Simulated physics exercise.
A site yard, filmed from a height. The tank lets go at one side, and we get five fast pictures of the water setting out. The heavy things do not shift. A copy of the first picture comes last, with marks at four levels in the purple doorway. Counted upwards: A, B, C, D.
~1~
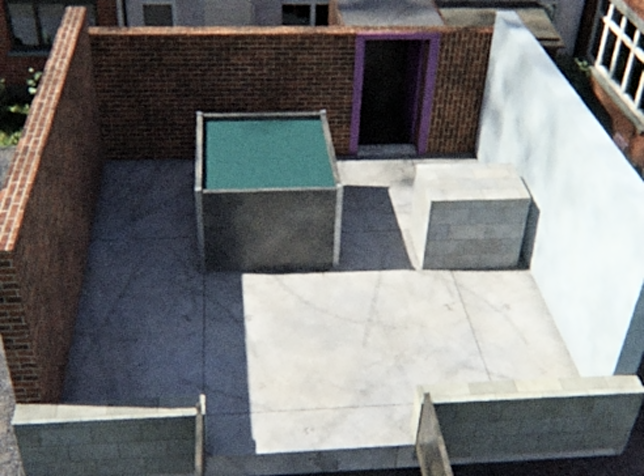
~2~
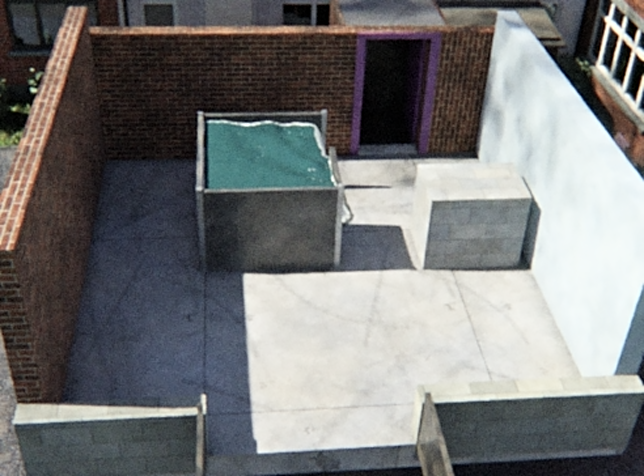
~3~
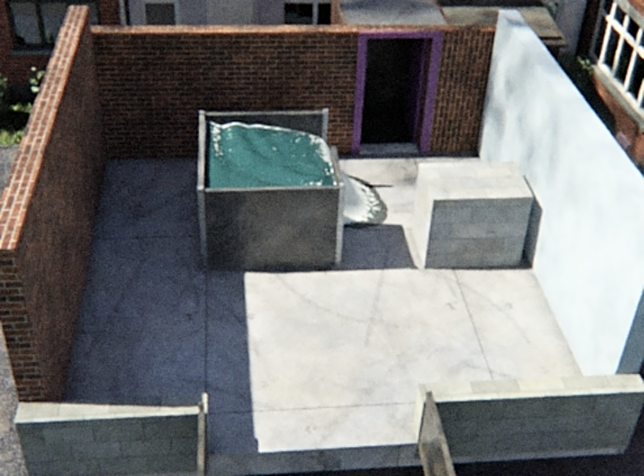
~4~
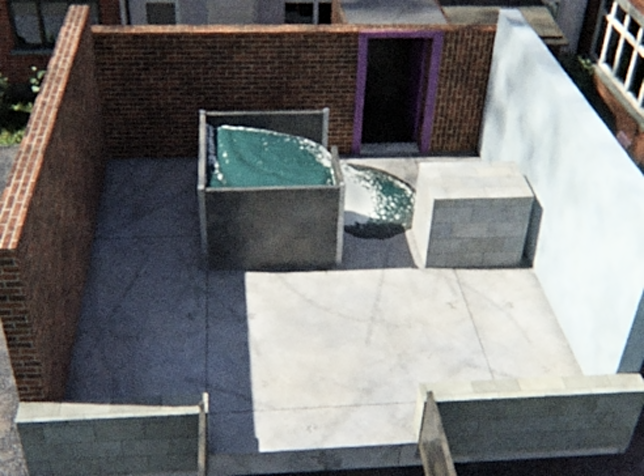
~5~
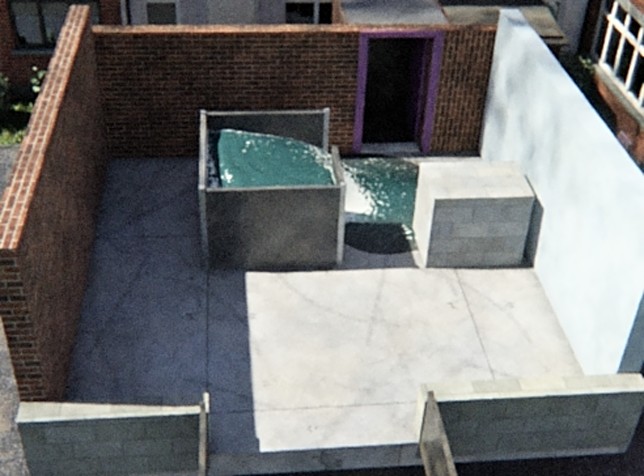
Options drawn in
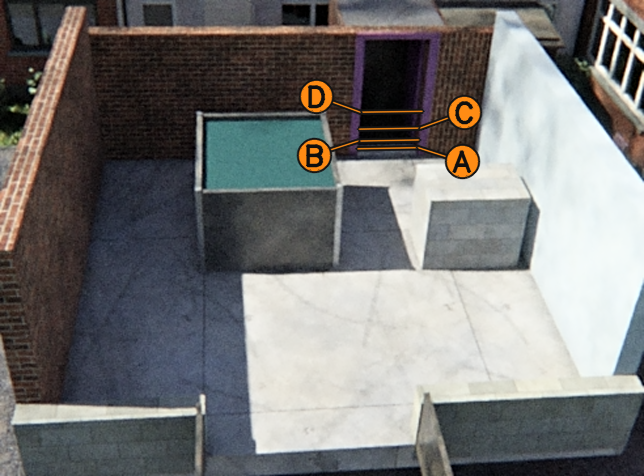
In a walled yard, green water pours from a tank's right side and spreads across the ground.
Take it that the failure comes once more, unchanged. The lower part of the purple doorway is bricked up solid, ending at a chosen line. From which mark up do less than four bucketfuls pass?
Mark C.
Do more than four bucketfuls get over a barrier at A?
Yes, that goes wrong.
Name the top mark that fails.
That would be B.
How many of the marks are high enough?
Two of the four.
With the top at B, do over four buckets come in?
Yes, it does.
On the marked copy, A at (387, 148); B at (388, 140); C at (389, 128); D at (391, 111); from the bottom up A, B, C, D.
For mark A, dozens of bucketfuls pour in.
For mark B, some 15 bucketfuls get in.
For mark C, a splash gets over, under a bucket.
For mark D, nothing gets over.
